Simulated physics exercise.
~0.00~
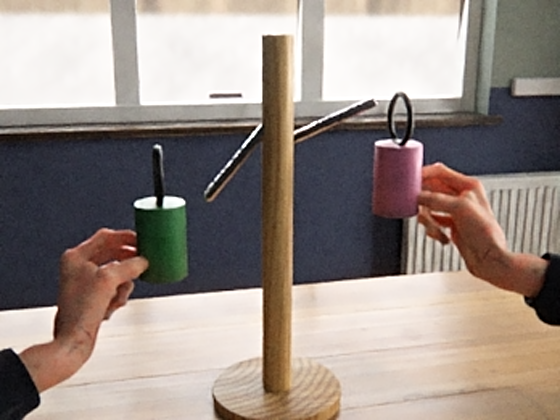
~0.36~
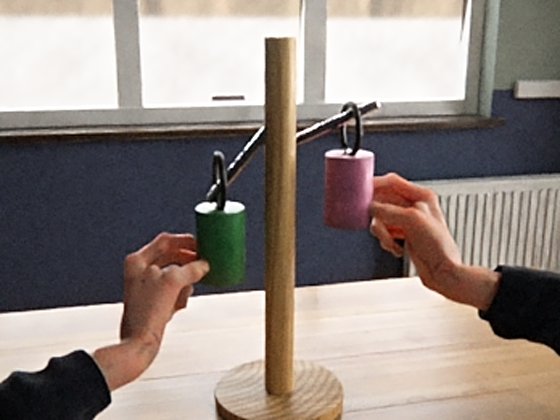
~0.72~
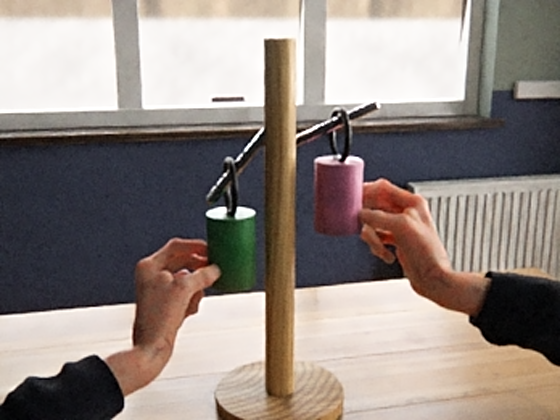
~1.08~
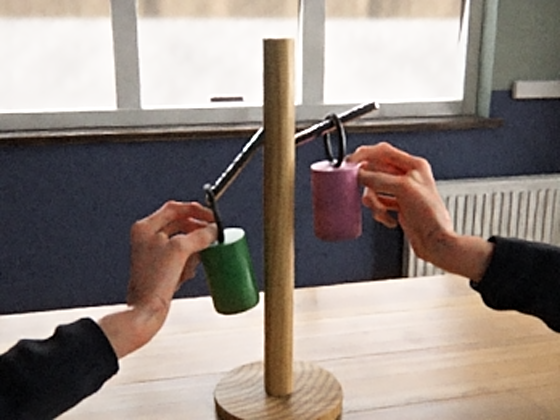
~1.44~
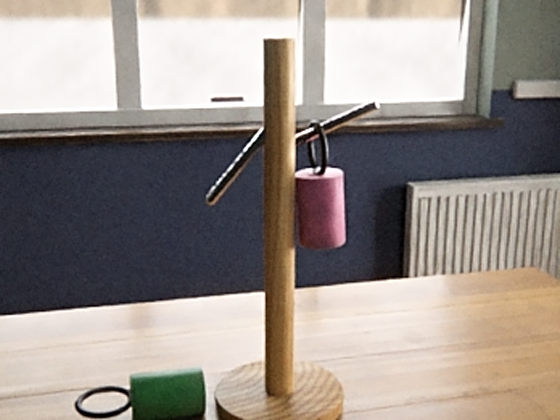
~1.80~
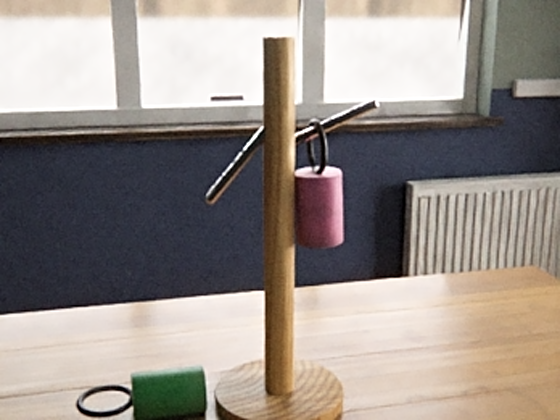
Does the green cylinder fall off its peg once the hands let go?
Yes, the green cylinder slips off the downward-sloping left peg and ends up lying on its side on the table.
Two hands release ringed cylinders at a stand's pegs; green drops to the table, pink hangs.
